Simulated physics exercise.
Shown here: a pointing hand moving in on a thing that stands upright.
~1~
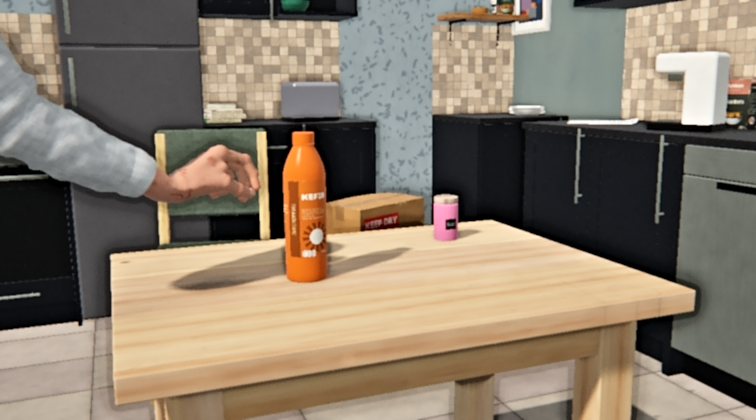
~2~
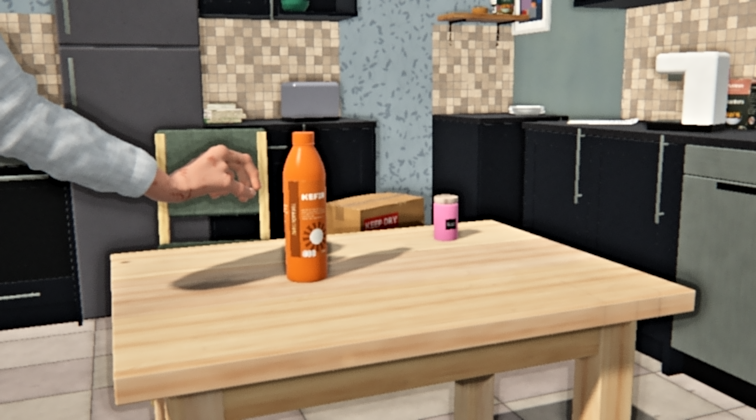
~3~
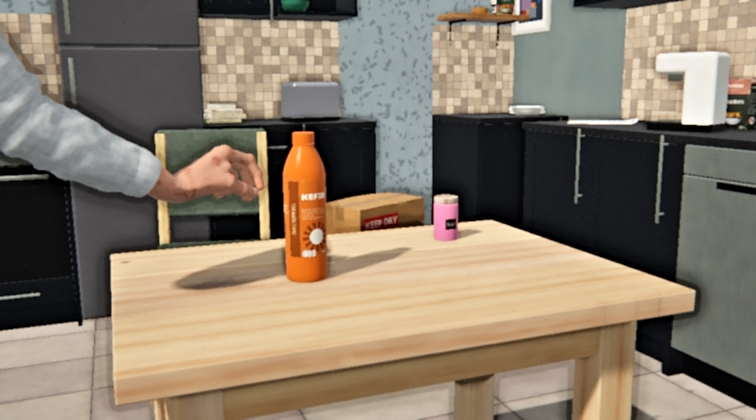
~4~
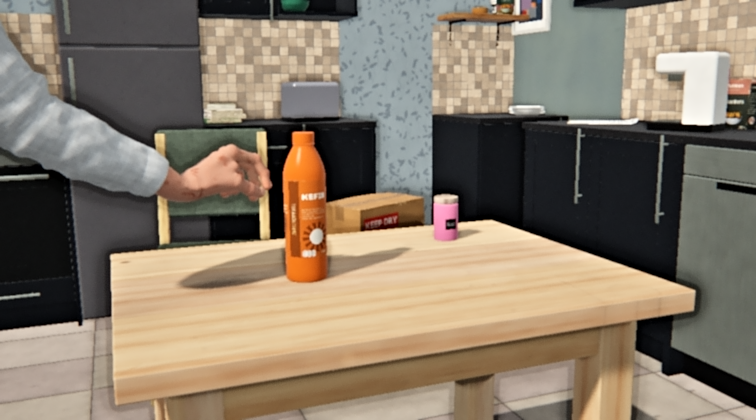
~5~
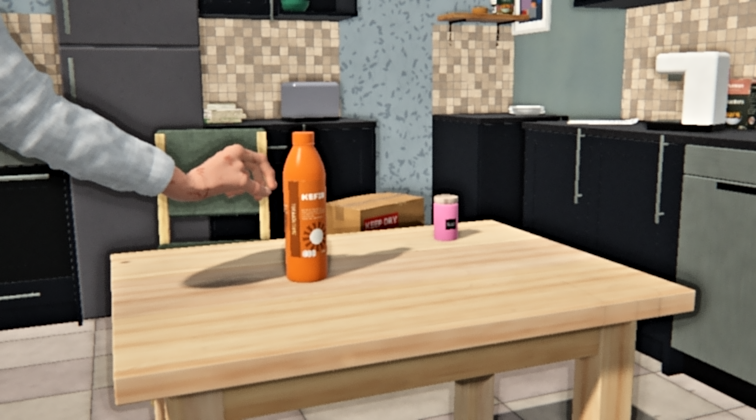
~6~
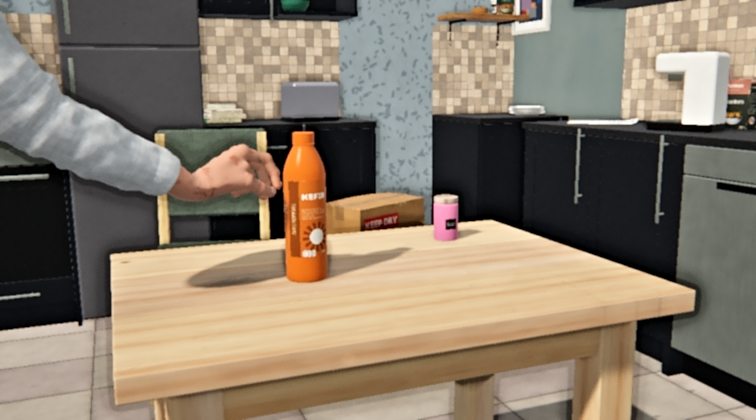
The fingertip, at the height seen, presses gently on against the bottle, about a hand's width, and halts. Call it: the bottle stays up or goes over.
Goes over.
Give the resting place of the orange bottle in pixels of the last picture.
Looks like it settles somewhere around (398, 248).
Then, 0.70 s on from there, orange bottle turned 26° from how it was put near (337, 203).
Then, 1.00 s on from there, orange bottle on its side near (396, 249).
In the end, toppled on the table, orange bottle. At the end, from the last picture's camera, orange bottle near (398, 248).
